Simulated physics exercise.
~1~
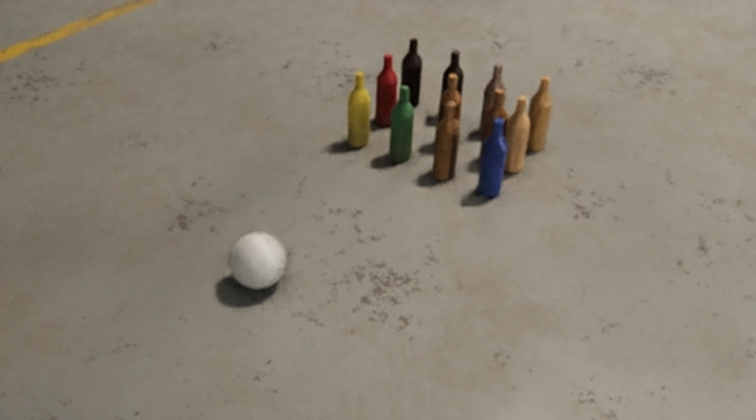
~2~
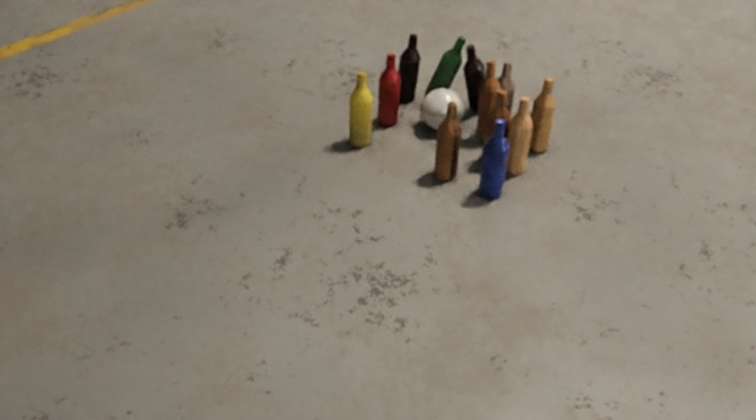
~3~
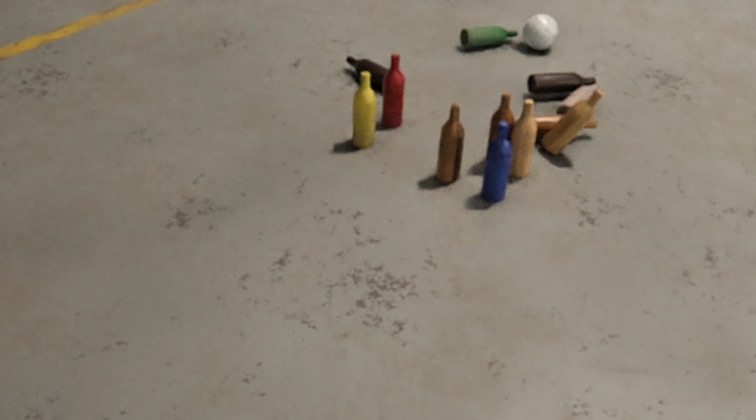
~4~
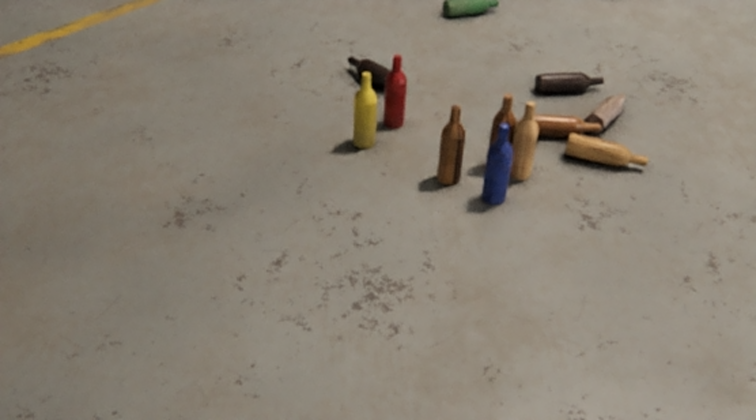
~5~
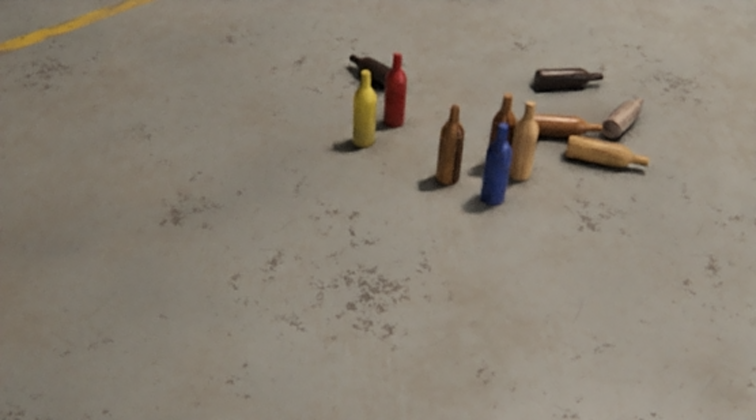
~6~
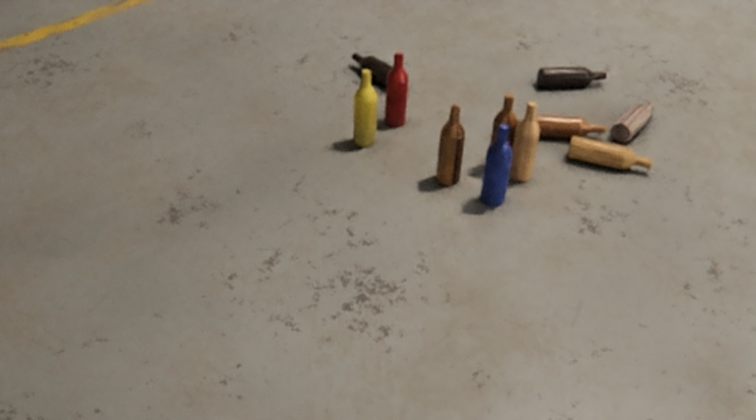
A white ball rolls across a worn grey concrete floor, seen from above at an angle, toward a cluster of bottle-shaped skittles, with a yellow line at the upper left. Yellow and red skittles stand on the left of the group, green and blue nearer the front, and black, brown and tan ones around them. The ball strikes the green skittle and pushes into the cluster, knocking several over. It rolls on toward the upper right and out of view, and the green skittle slides away beyond the top edge. Dark, brown and tan skittles lie scattered, while the yellow, red, blue and a few brownish ones remain upright.
